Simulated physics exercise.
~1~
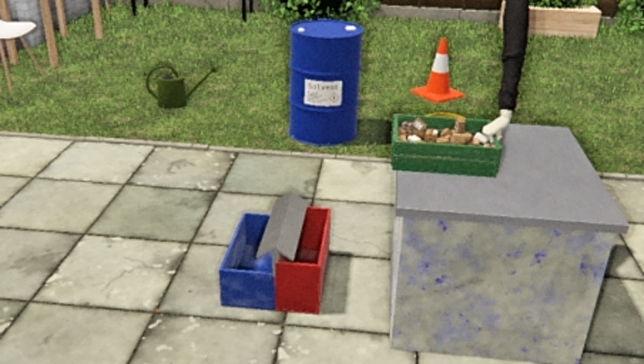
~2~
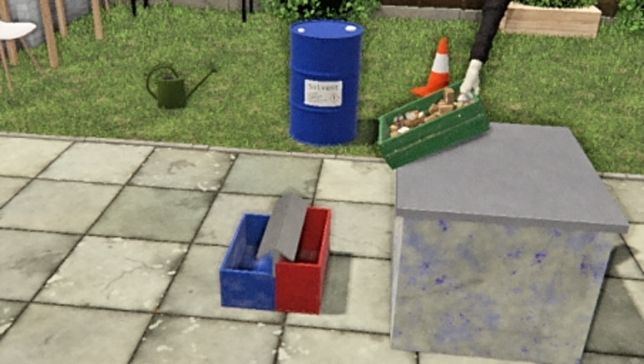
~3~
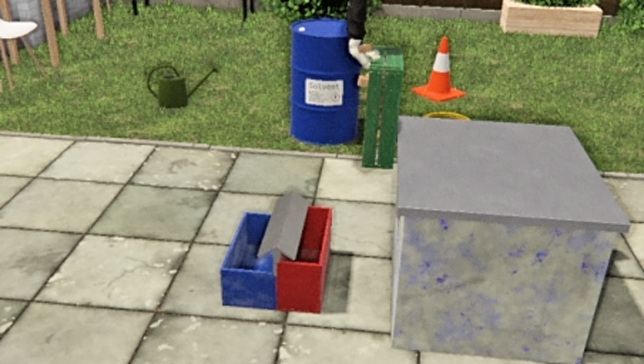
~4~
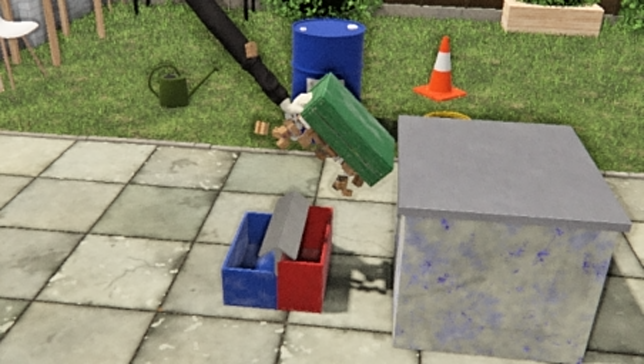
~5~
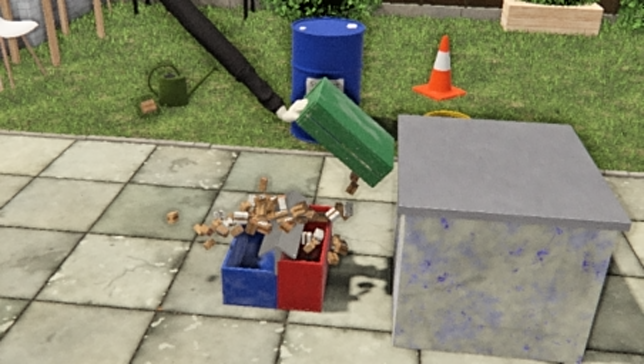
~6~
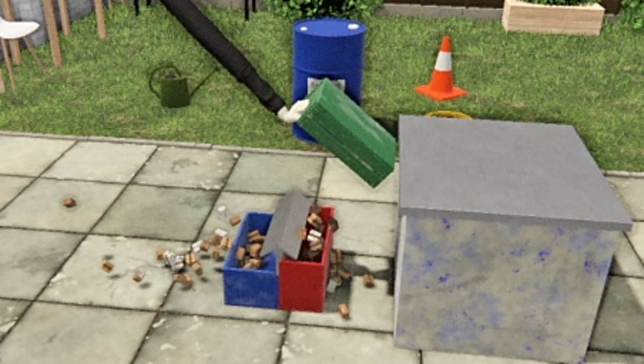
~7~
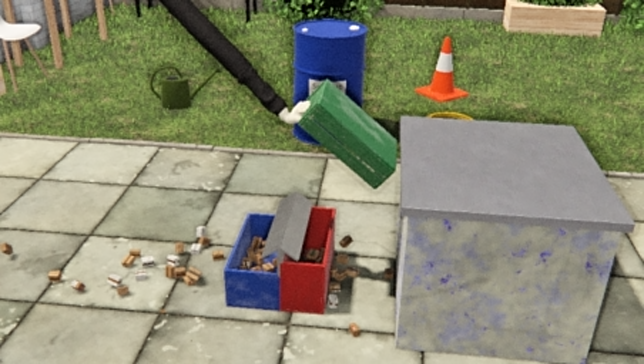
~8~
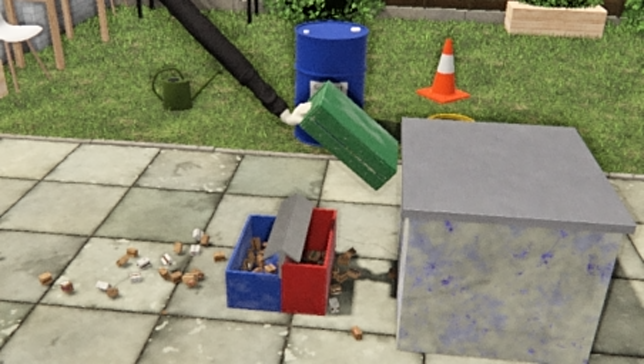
To begin with, a green tote full of small brown and white parcels sits on a stone-like bench, gripped by a dark arm with a pale hand. The arm lifts it, tipping it leftward as it swings off the bench. Passing the blue barrel, the tote stands on end, then turns nearly upside down, and parcels tumble toward the joined red tub and blue trough. They scatter over the grey ridge, some landing inside and others bouncing across the paving. Finally, the tote hangs tilted and still, with parcels in both containers, many strewn to the left and a few to the right.
